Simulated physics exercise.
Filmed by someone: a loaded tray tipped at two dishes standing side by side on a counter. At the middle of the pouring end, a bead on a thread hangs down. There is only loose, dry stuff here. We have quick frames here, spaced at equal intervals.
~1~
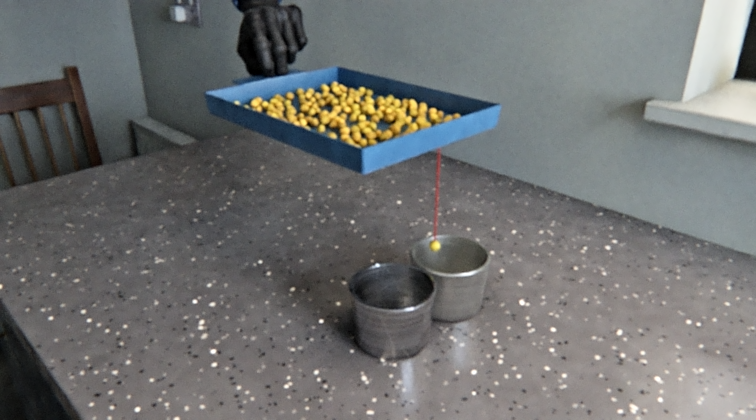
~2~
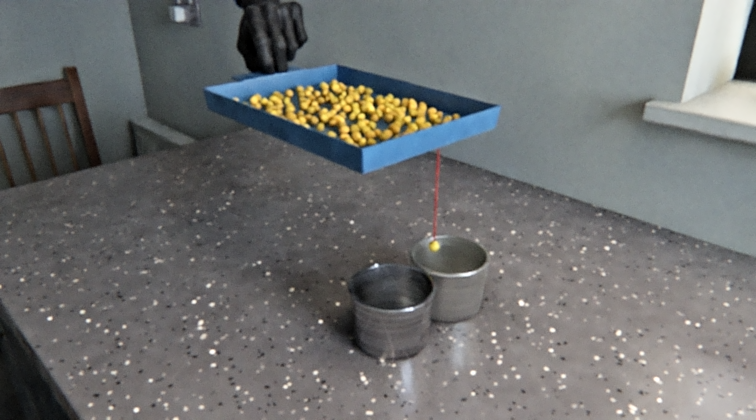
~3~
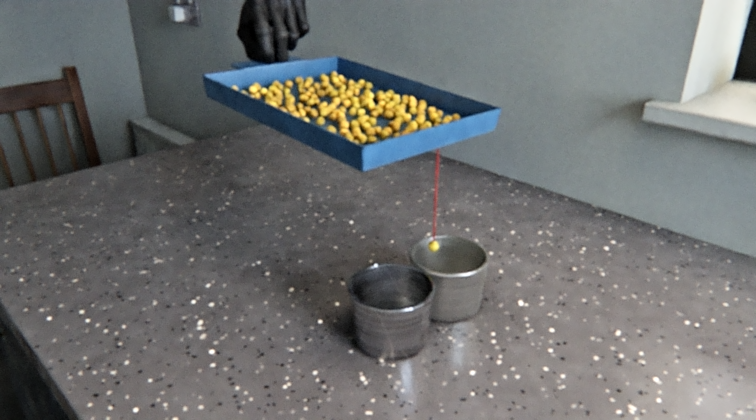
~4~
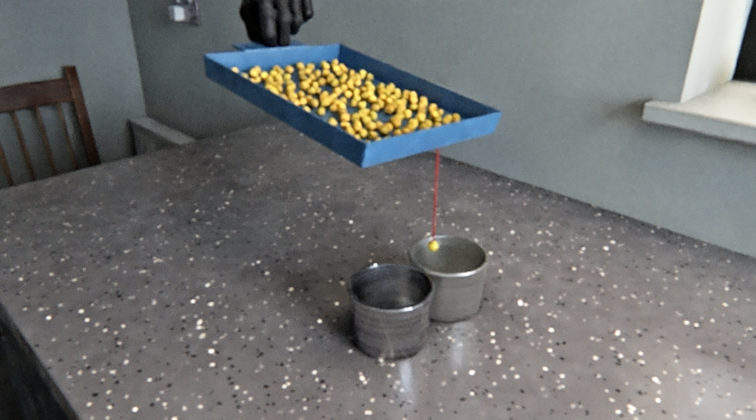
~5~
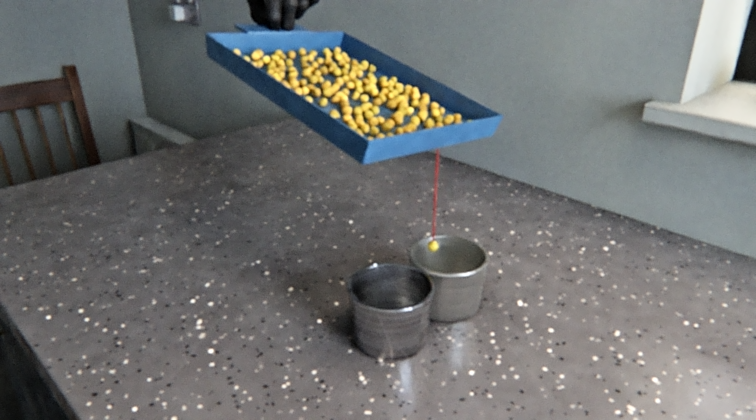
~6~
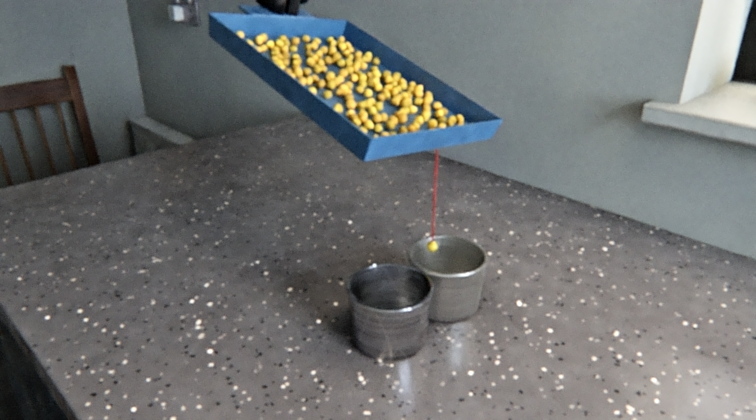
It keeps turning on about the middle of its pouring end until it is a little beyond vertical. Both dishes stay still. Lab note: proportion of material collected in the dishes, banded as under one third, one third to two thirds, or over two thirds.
Collected: Under one third.
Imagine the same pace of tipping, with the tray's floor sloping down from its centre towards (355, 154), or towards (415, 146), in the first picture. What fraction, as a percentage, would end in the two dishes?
The first try yields 60 percent and the second 10 percent.
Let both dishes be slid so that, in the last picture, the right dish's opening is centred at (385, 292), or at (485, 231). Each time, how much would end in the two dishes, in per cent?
0, then 60 %.
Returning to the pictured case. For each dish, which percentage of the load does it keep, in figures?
So the left dish keeps 0 per cent, and the right one keeps 10 per cent.
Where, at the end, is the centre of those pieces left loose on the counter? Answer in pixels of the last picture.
Approximately (524, 290).
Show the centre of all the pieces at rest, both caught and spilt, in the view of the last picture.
Roughly at (516, 291), give or take.
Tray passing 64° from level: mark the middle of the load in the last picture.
The load is centred around (451, 105).
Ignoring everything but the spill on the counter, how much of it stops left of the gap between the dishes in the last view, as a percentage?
Near 0 in a hundred.
Soon after the last picture, tray tipped steeply; nearly all on the tray; a stray few in the air.
A little later, tray tipped past a quarter turn; most on the tray; a small part outside both; a small part in the air.
Later still, tray tipped past a quarter turn; a stray few in the left dish; a small part in the right dish; nearly all outside both.
At rest, tray tipped past a quarter turn; a stray few in the left dish; a small part in the right dish; nearly all outside both.
